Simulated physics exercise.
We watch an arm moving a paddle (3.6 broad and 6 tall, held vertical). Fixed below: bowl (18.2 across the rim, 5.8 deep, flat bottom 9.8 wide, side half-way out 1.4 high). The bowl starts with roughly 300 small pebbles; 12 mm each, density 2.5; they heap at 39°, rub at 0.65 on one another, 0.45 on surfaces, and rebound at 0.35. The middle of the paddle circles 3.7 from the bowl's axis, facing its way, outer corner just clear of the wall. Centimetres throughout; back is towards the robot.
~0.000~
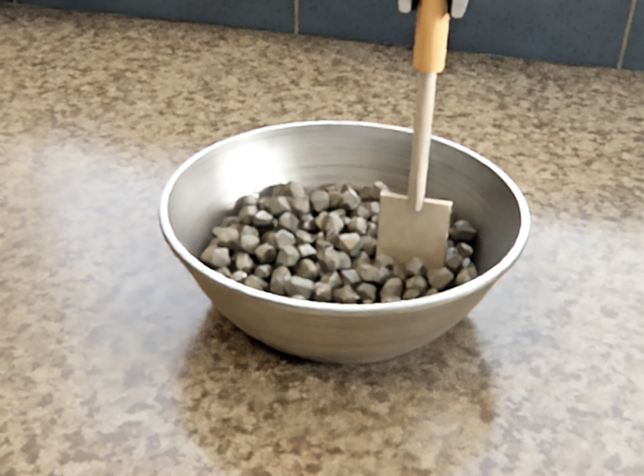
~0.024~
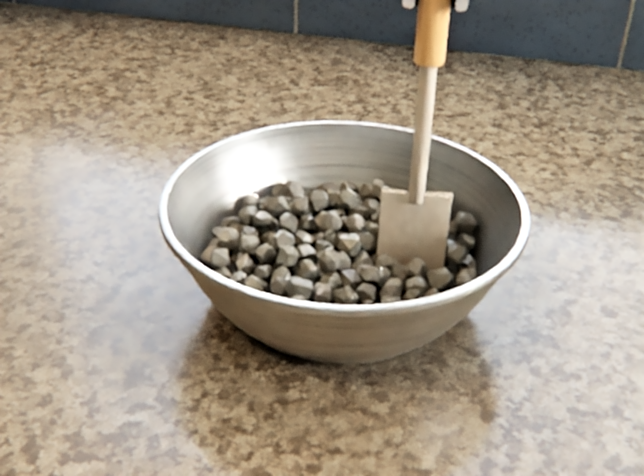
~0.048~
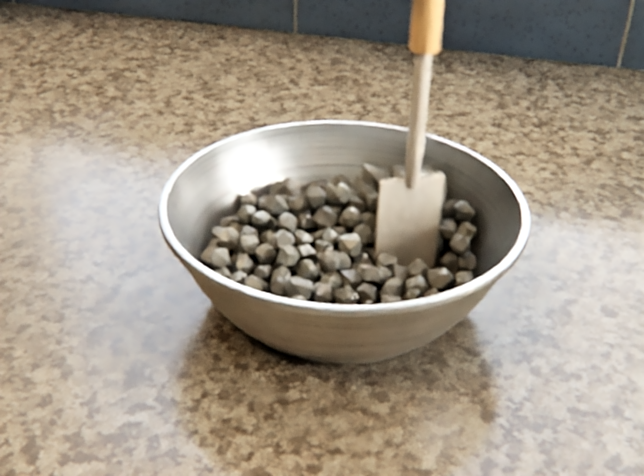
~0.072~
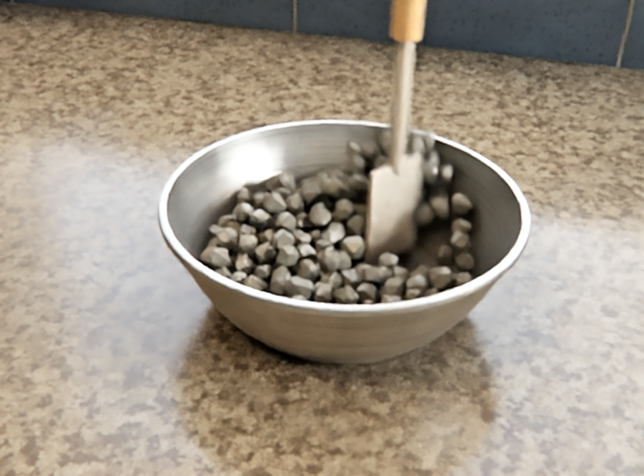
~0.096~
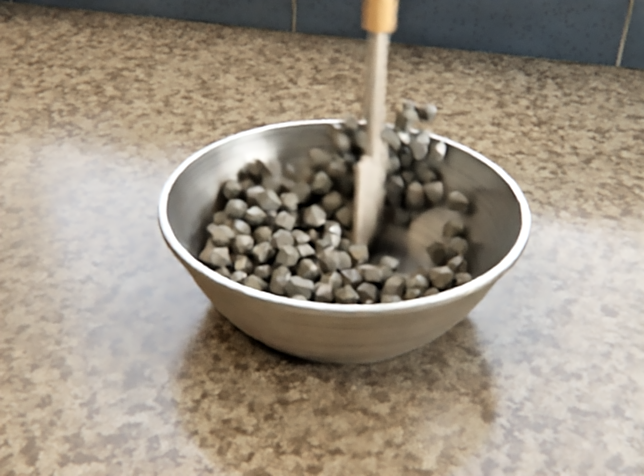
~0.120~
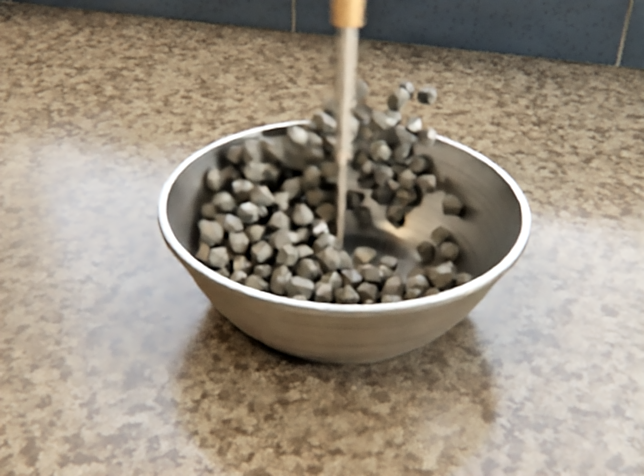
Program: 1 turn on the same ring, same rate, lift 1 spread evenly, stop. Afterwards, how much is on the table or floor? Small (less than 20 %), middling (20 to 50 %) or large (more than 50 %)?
Share on the table or floor: Middling (20 to 50 %).
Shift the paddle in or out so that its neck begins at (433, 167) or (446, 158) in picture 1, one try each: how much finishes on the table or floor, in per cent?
Some 35 and 35 per cent.
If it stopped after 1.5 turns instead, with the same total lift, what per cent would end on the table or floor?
In that case some 30 per cent.
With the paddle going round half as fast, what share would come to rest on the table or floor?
In that case some 5 per cent.
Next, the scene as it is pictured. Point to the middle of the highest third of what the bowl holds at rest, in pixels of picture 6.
At about (429, 230).
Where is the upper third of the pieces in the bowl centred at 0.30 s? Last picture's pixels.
Near (397, 276).
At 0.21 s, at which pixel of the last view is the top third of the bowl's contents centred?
Near (226, 218).
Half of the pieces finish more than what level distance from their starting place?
About 7 cm.
After 0.21 s, 198° round, highest piece 12 above the table; 281 in the bowl, 17 in flight or on the tool.
After 0.30 s, 292° round, highest piece 10 above the table; 252 in the bowl, 20 on the table or floor, 26 in flight or on the tool.
After 0.54 s, 0° round, highest piece 7 above the table; 221 in the bowl, 77 on the table or floor.
After 1.24 s, 0° round, highest piece 7 above the table; 221 in the bowl, 77 on the table or floor.
In the end, 221 in the bowl, 77 on the table or floor. That is 26 % on the table or floor.
